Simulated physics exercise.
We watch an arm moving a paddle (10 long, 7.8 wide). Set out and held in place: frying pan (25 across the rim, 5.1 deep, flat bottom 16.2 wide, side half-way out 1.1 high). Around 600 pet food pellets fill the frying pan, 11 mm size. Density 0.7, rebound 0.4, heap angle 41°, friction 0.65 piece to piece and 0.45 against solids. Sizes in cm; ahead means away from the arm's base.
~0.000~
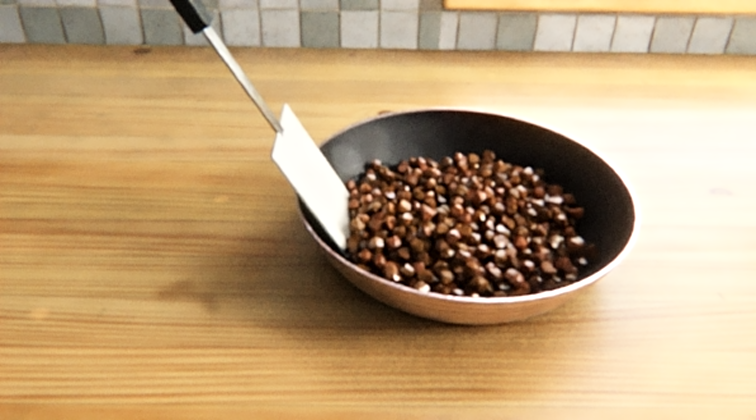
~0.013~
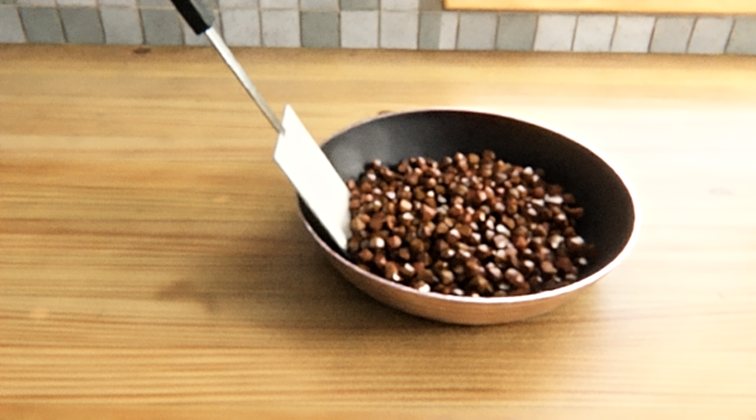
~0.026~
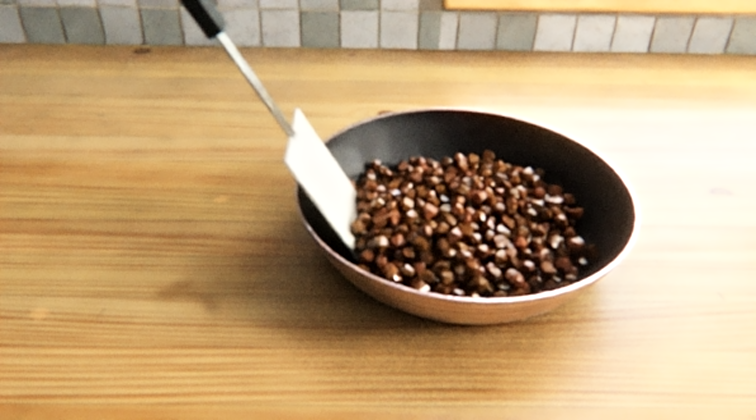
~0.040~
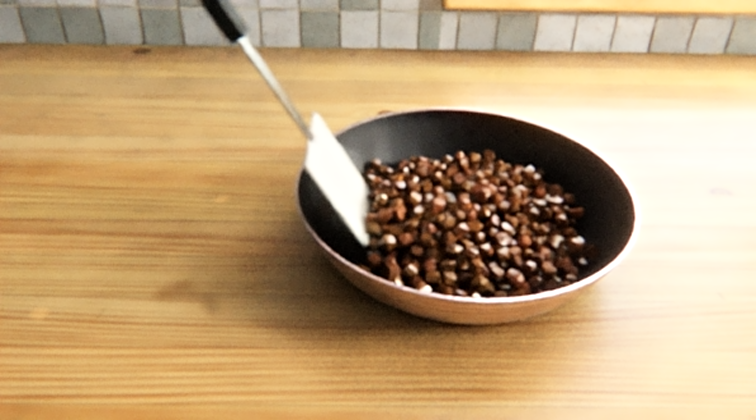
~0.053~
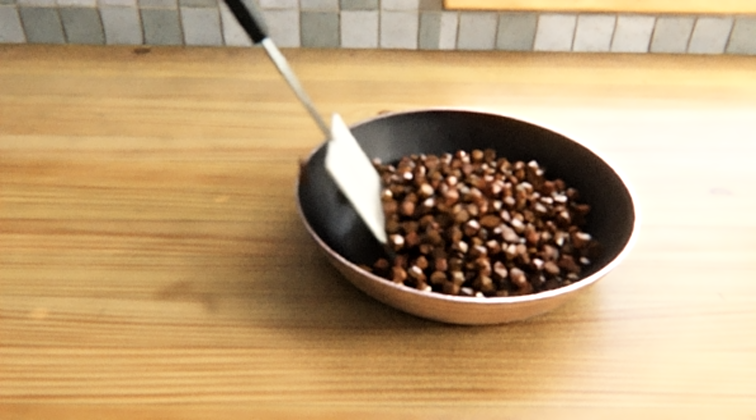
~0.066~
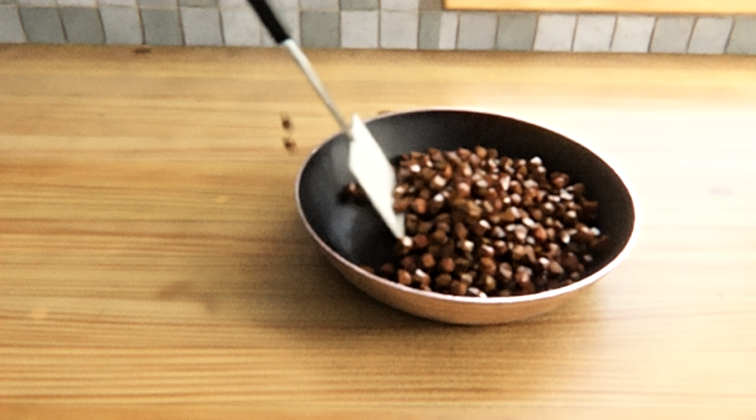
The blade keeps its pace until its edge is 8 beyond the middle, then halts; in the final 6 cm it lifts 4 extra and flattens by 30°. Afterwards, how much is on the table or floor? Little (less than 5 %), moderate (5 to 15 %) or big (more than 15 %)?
Answer: Big; more than 15 % of the pet food pellets finish on the table or floor.
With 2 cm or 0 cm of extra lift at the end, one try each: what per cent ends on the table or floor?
About 20 and 10 per cent.
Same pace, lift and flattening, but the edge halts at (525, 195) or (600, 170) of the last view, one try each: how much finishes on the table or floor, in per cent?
Some 10 and 35 per cent.
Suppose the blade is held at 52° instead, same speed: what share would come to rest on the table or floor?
Then about 25 per cent.
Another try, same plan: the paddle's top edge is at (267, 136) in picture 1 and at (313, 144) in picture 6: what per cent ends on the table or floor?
Some 15 per cent.
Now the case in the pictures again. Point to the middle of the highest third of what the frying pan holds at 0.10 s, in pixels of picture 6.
Near (502, 203).
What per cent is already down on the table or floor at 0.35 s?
Roughly 15 per cent.
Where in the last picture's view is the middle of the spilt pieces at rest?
At about (739, 234).
After 0.10 s, sloping 60°, highest piece 18 above the table; 602 in the frying pan, 2 on the blade or in flight.
After 0.13 s, sloping 50°, highest piece 25 above the table; 602 in the frying pan, 2 on the blade or in flight.
After 0.35 s, sloping 30°, highest piece 46 above the table; 436 in the frying pan, 88 on the table or floor, 80 on the blade or in flight.
After 1.40 s, sloping 30°, highest piece 6 above the table; 436 in the frying pan, 168 on the table or floor.
At rest, 436 in the frying pan, 168 on the table or floor. That is 28 % on the table or floor.
